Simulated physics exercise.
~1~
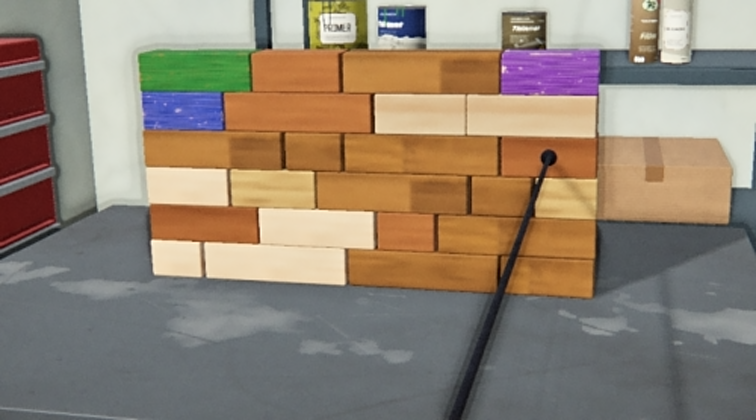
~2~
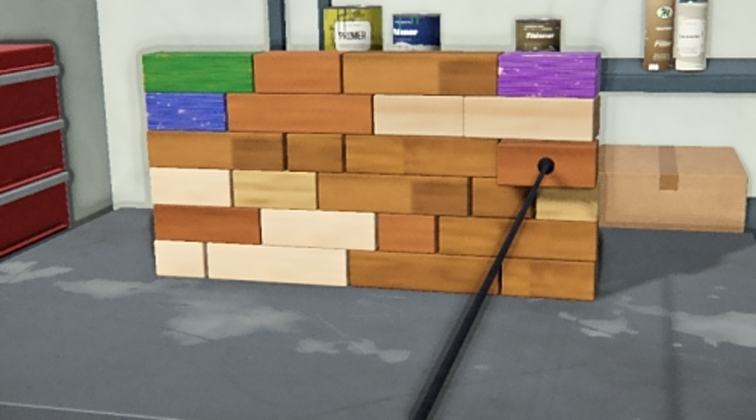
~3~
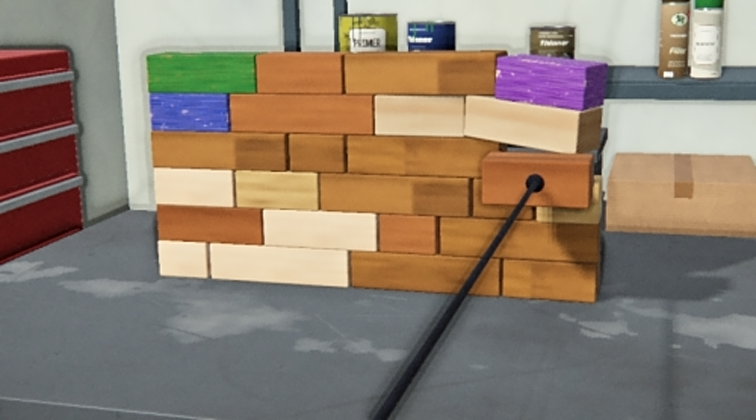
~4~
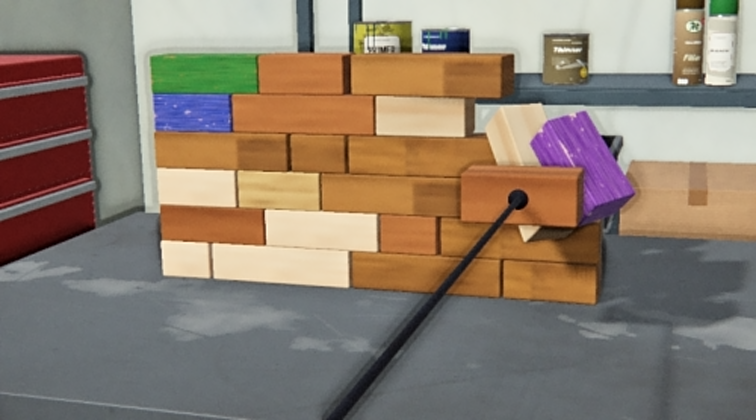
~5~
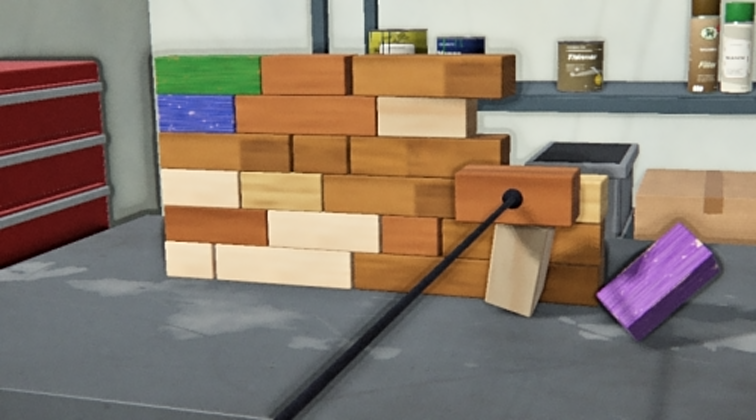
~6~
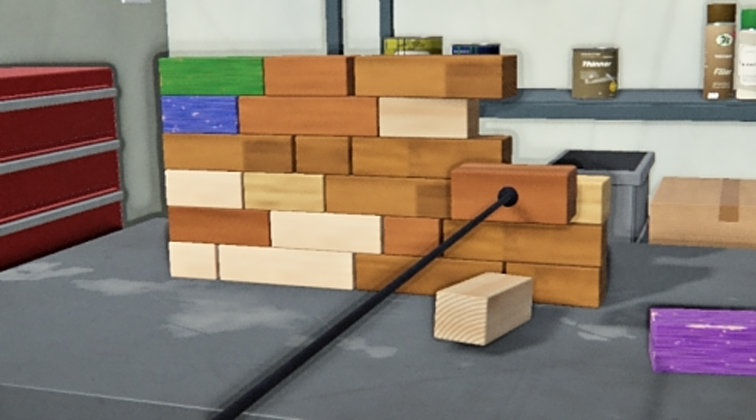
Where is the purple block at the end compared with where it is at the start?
At the start the purple block sits at the top right corner of the wall. At the end it lies on the tabletop, to the right of the wall.
